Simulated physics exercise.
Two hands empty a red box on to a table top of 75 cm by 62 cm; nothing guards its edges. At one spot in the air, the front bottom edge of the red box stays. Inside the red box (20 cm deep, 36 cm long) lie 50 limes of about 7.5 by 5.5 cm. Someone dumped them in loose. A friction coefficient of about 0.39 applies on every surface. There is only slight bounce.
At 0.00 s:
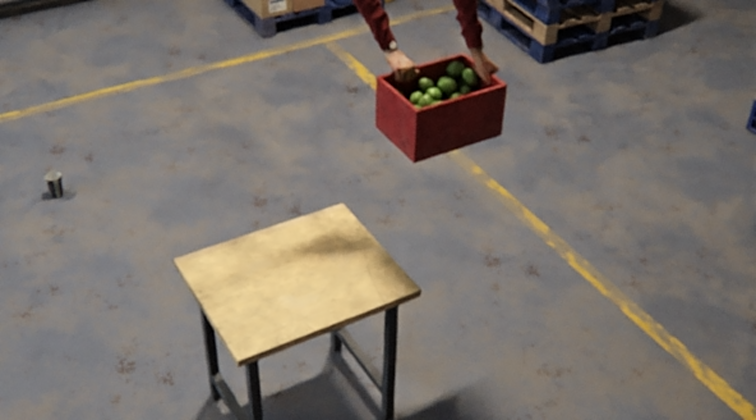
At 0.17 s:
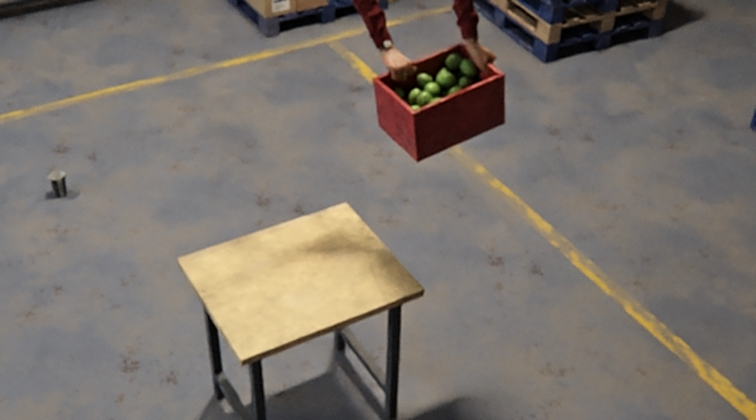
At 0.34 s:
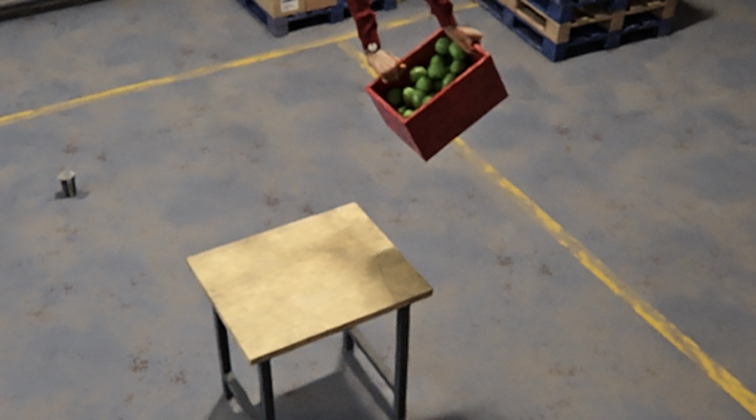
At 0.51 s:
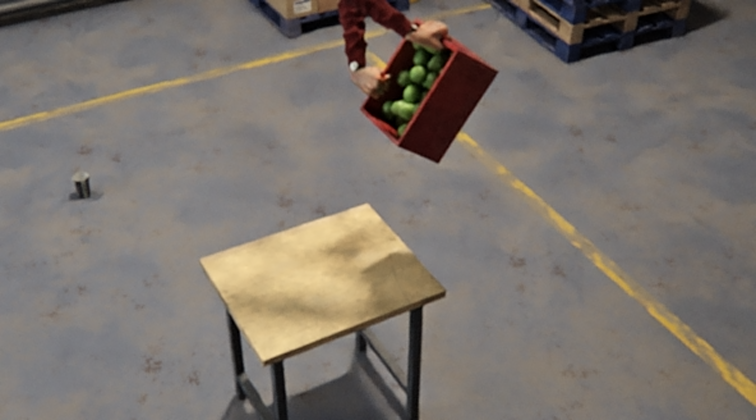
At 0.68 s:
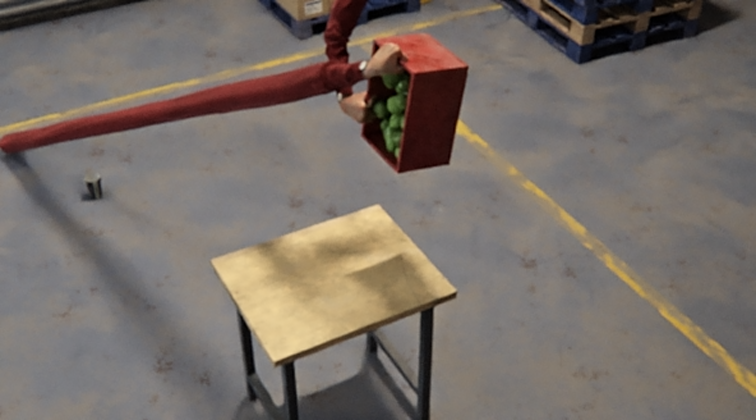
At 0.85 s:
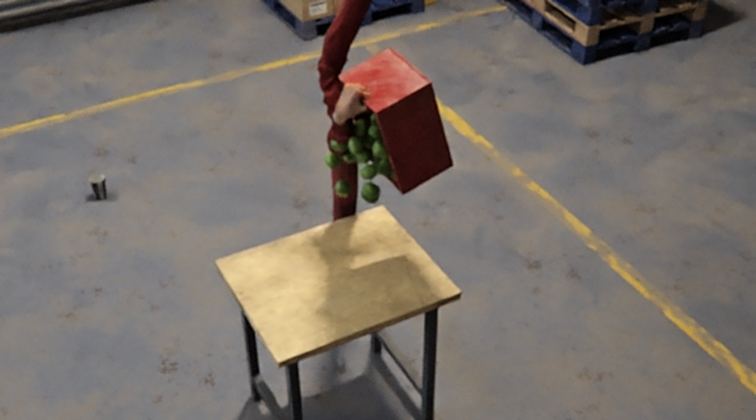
In a warehouse with a blue-grey floor and yellow lines, two hands in red sleeves hold a red box of green limes in the air beyond a wooden-topped table. The hands tip the box steadily to the left until it is past its side, and several limes drop out of its open top.
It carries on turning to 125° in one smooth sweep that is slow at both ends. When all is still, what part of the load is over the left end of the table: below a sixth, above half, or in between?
I reckon a mid-sized share of them finish over the left end of the table.
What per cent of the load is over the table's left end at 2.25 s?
I'd say near 40 per cent at that moment.
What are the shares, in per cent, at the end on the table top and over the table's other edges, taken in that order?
Estimate: 30 % then 35 %.
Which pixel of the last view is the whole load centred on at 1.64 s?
I'd say close to (301, 285).
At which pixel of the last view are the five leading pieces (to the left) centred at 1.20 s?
(237, 298).
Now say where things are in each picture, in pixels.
In the first frame (places track the rim corner closest to us here), red box (419, 110); tipped 0°; all still inside.
The second frame shows red box (415, 111); tipped 8°.
The third frame shows red box (406, 121); tipped 27°.
The fourth frame shows red box (398, 142); tipped 53°.
The fifth frame shows red box (397, 170); tipped 81°.
The sixth frame shows red box (401, 192); tipped 106°; 9 out, the lowest lime at (343, 189).
After 1.20 s, tilt 125°; 4 still in the red box, 33 on the table top and 13 in the air.
After 1.64 s, tilt 125°; 31 on the table top, 13 over the left end of the table and 6 over the table's other edges.
After 2.25 s, tilt 125°; 14 on the table top, 19 over the left end of the table and 17 over the table's other edges.
Final count (at 3.04 s), 14 on the table top, 19 over the left end of the table and 17 over the table's other edges. Asked share, 19 of 50, 38 per cent.
